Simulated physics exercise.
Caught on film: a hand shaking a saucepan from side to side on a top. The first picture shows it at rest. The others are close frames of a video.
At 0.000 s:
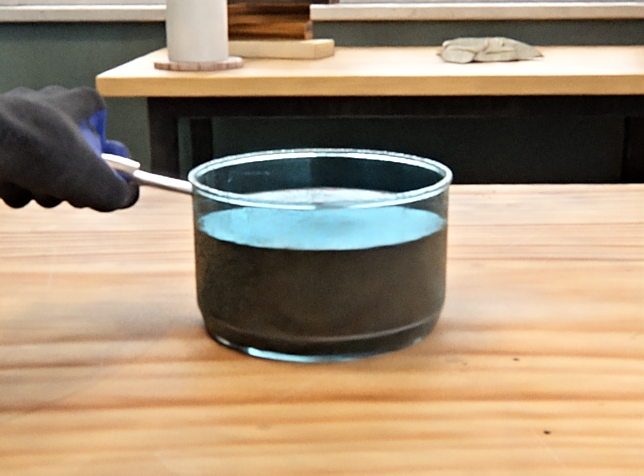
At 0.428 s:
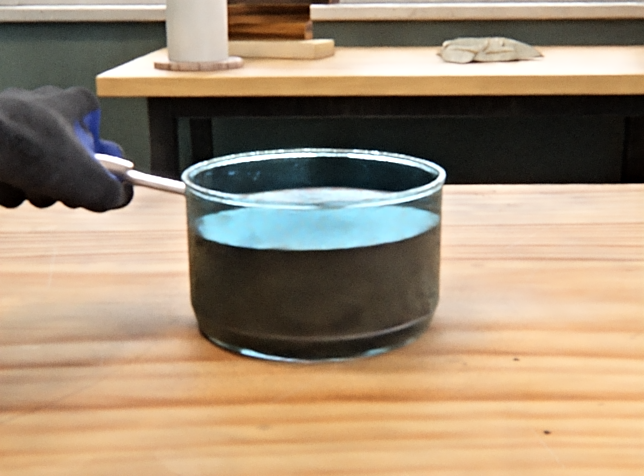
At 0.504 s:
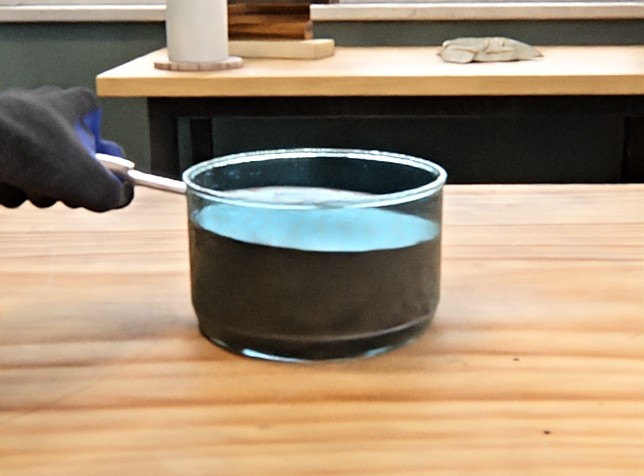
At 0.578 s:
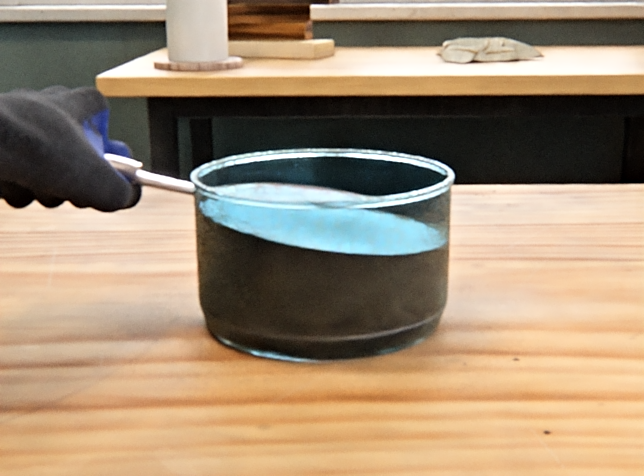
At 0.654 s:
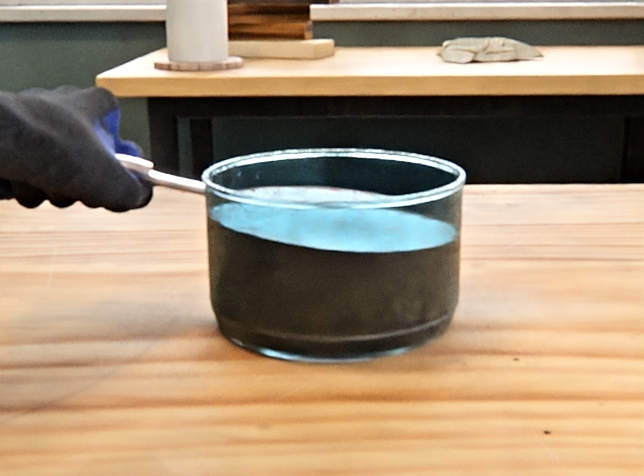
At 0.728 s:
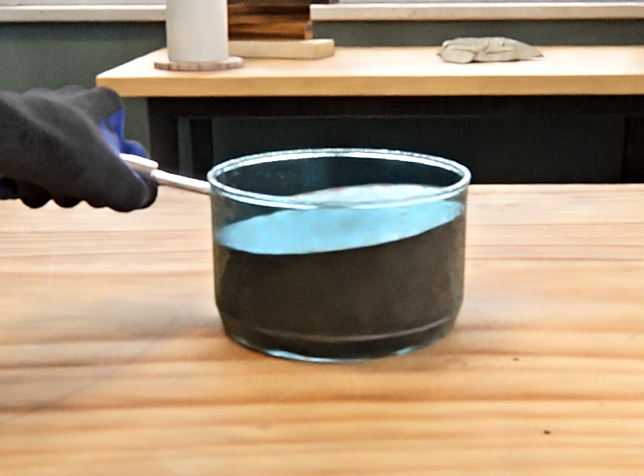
Dark liquid sloshed in a clear saucepan on a wooden top as a gloved hand shifted it slightly left, then right, the surface rising on the left before swinging up on the right.
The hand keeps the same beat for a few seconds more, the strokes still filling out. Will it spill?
At that beat the saucepan loses some.
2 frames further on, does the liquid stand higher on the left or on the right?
To the right.
Around 1.0 s, the highest wave so far goes over the rim.
Around 5.1 s, the highest wave so far goes over the rim; some is on the top.
